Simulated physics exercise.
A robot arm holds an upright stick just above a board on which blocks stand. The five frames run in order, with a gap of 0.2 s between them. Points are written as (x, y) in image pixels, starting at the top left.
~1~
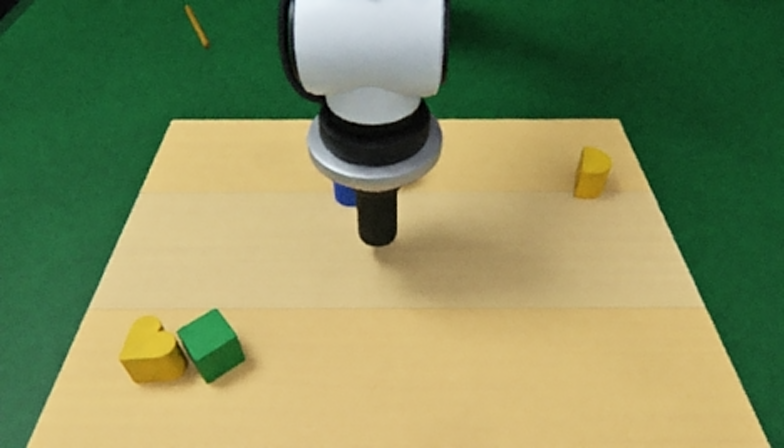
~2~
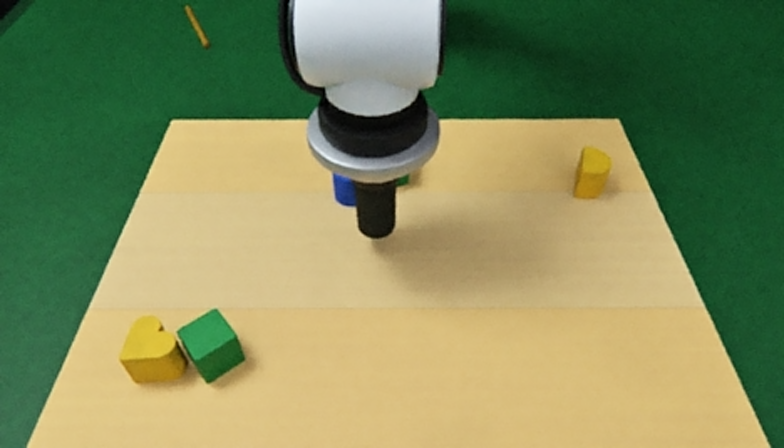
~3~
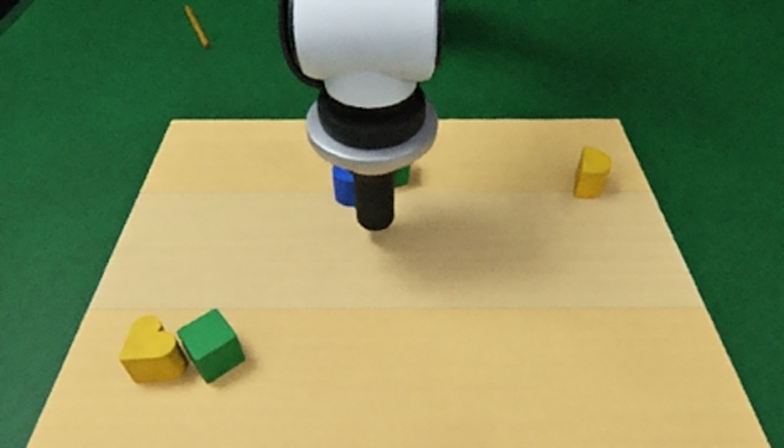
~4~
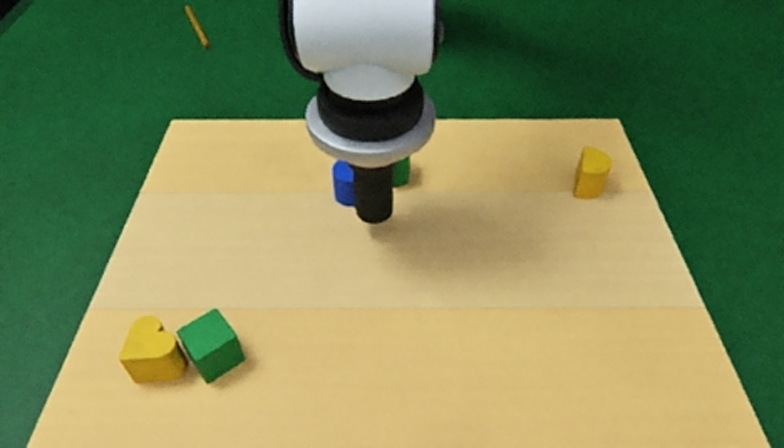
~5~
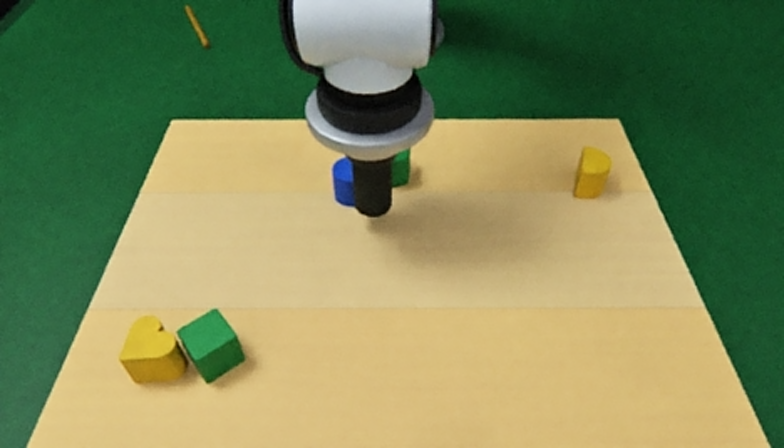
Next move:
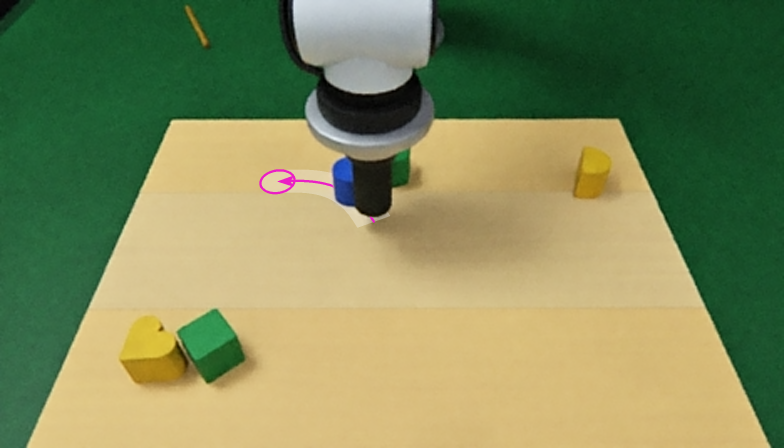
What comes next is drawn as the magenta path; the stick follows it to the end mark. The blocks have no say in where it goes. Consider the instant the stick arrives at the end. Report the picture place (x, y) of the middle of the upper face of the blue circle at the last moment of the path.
In the picture, it is at (314, 133).
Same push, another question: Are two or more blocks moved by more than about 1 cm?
I'd say no.
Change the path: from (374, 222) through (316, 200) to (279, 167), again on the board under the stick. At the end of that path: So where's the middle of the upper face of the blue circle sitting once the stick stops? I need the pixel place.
Expect it around (332, 151).
The line goes from (374, 222) through (352, 196) and (318, 182) to (278, 182).
The first path, step by step. One third of the way, stick at (350, 180); blue circle at (334, 149).
Two thirds of the way, stick at (315, 166); blue circle at (316, 134).
At the end, stick at (274, 166); blue circle at (314, 133); green six-sided block unmoved.
